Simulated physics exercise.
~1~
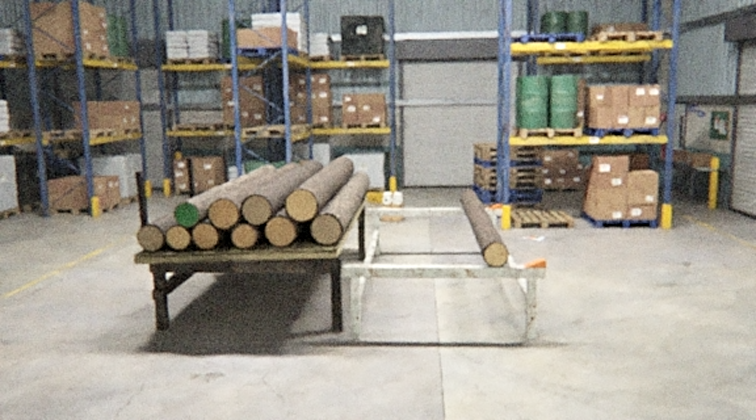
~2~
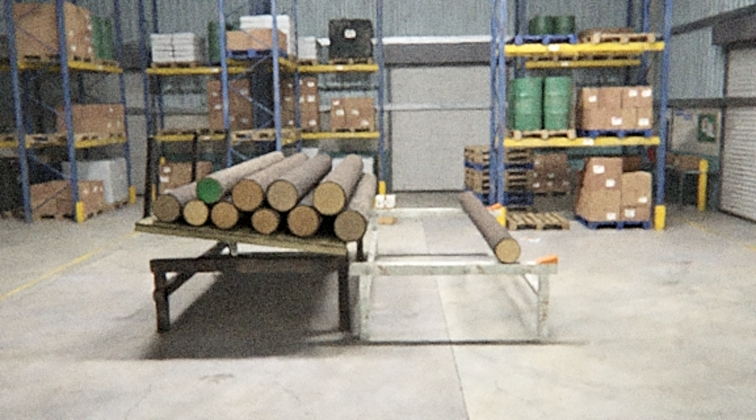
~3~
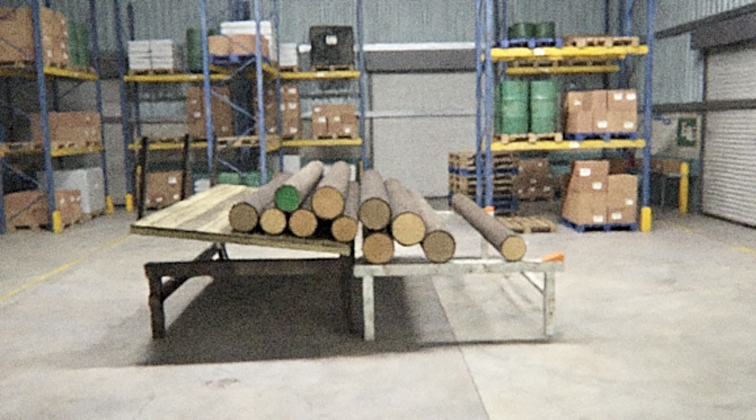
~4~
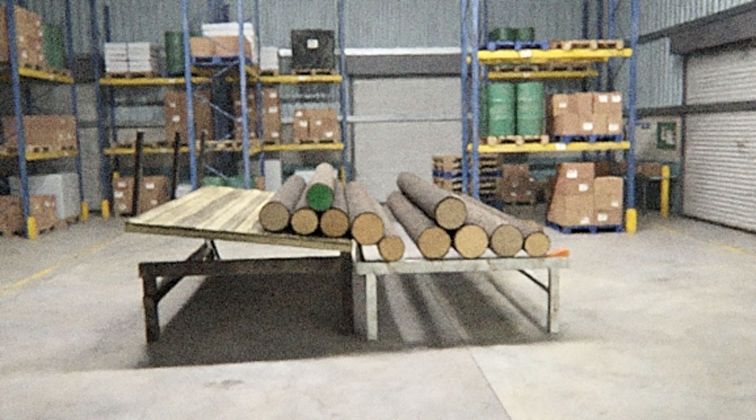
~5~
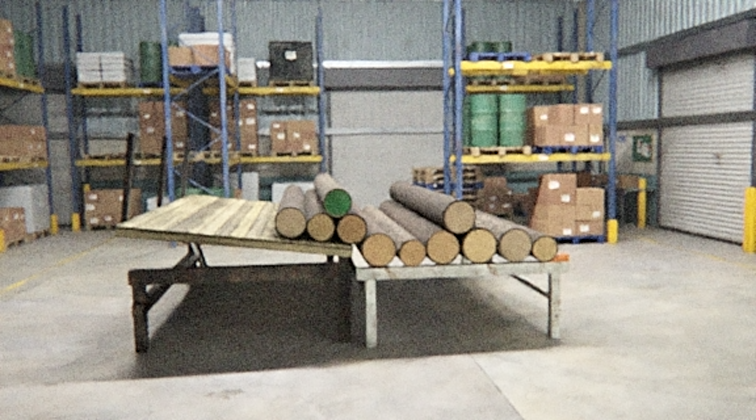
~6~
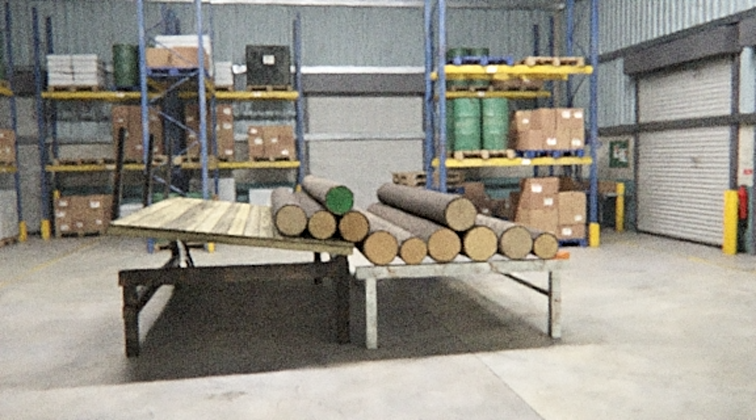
A pile of brown timber poles, one with a green end, lies on a wooden table at the left, seen end-on in a warehouse with blue and yellow shelving behind. A pale, level rack stands to the right, holding a single pole near its small orange stop. The table's left edge tilts up, and the pile slides and rolls right, several poles spilling onto the rack as the view drifts slightly sideways. They gather in a row against the stop, one resting on top. The green pole ends perched on others at the tilted deck's lower end, and none passes the stop.
